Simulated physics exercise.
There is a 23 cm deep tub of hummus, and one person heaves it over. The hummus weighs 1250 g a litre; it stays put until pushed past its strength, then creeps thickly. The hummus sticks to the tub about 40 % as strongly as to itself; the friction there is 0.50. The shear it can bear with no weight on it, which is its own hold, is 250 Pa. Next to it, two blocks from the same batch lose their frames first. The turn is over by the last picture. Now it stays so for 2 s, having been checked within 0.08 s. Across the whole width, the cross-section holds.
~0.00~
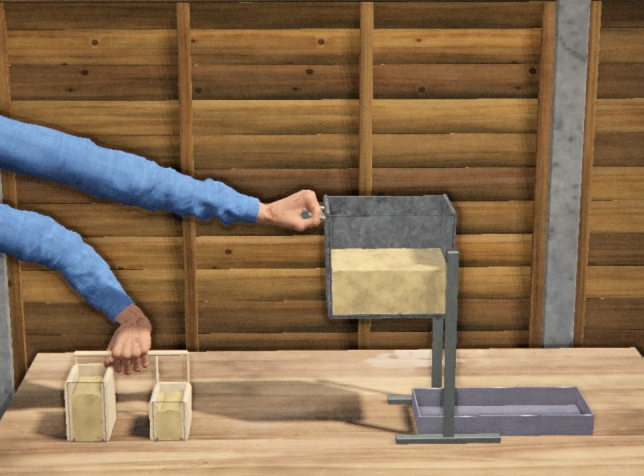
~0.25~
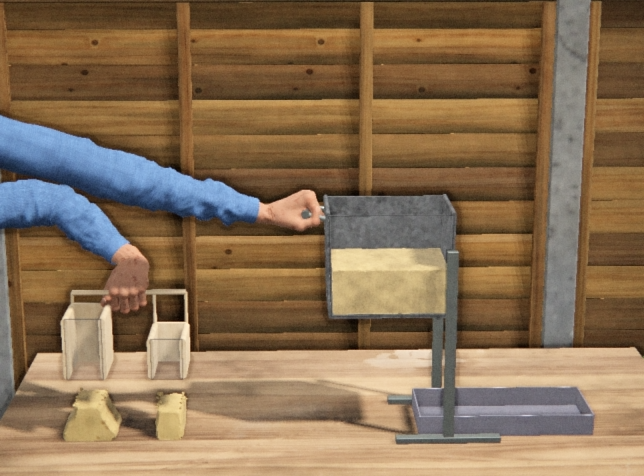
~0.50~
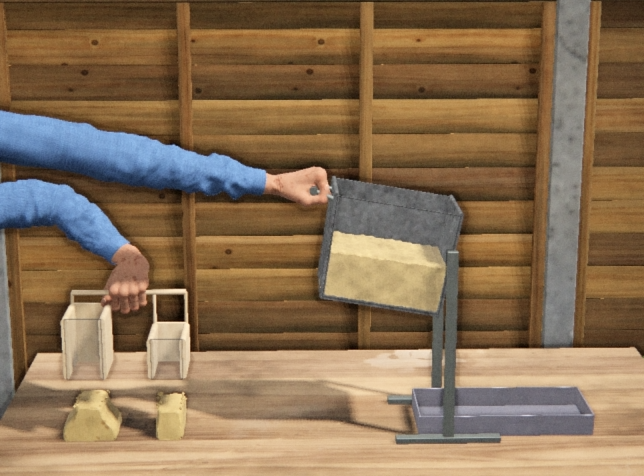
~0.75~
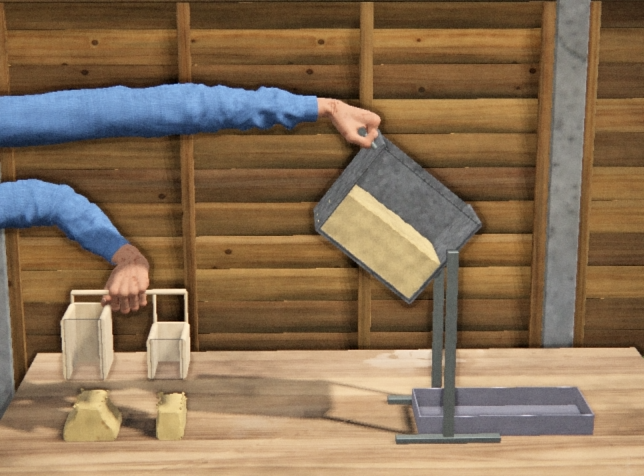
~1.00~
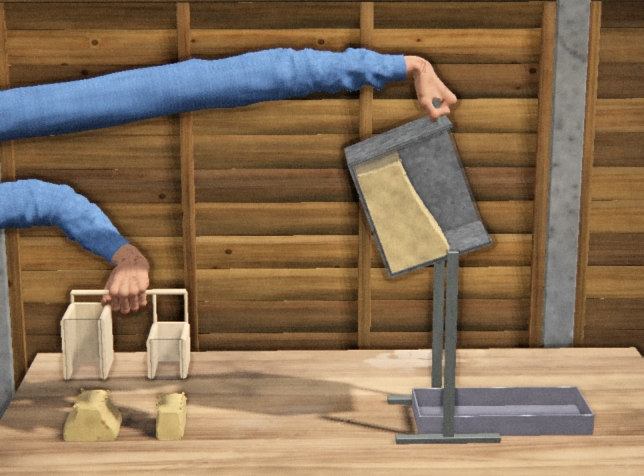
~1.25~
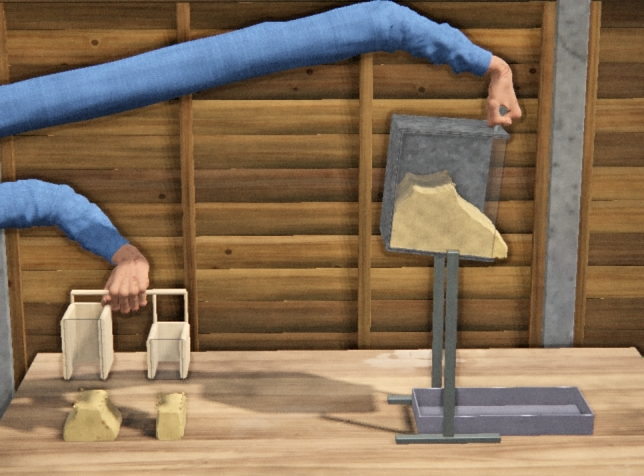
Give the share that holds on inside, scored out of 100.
About 41 per cent.
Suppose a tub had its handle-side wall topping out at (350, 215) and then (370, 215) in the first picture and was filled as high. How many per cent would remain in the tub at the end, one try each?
50 %, then 70 %.
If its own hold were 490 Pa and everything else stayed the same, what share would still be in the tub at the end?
It would be close to 55 percent.
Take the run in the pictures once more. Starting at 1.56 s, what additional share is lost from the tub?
About 8 per cent.
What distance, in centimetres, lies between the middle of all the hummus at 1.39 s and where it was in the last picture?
About 7 cm.
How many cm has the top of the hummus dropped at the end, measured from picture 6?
The top ends up some 9 cm below its level in the last picture.
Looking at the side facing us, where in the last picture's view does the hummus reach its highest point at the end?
Somewhere near (428, 227) in the last view.
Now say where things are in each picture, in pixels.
The first picture shows handle-side rim at (330, 215), tilt 0 degrees; highest point of the hummus at (387, 269); test blocks 12 cm, 7.7 cm high (left to right).
The second picture shows handle-side rim at (330, 215), tilt 0 degrees; highest point of the hummus at (387, 269); test blocks 8.7 cm, 7.5 cm high (left to right).
The third picture shows handle-side rim at (339, 195), tilt 10 degrees; highest point of the hummus at (337, 252); test blocks 8.4 cm, 7.4 cm high (left to right).
The fourth picture shows handle-side rim at (386, 148), tilt 39 degrees; highest point of the hummus at (353, 197); test blocks 8.4 cm, 7.4 cm high (left to right).
The fifth picture shows handle-side rim at (452, 128), tilt 70 degrees; highest point of the hummus at (401, 164); test blocks 8.4 cm, 7.4 cm high (left to right).
The sixth picture shows handle-side rim at (508, 139), tilt 95 degrees; highest point of the hummus at (414, 189); test blocks 8.4 cm, 7.4 cm high (left to right).
By 1.39 s, the tub is at 95 degrees and holds 72 %.
By 1.56 s, the tub is at 95 degrees and holds 48 %.
By 1.73 s, the tub is at 95 degrees and holds 43 %.
By 1.90 s, the tub is at 95 degrees and holds 41 %.
By 3.25 s, at the end, the tub is at 95 degrees and holds 41 %.
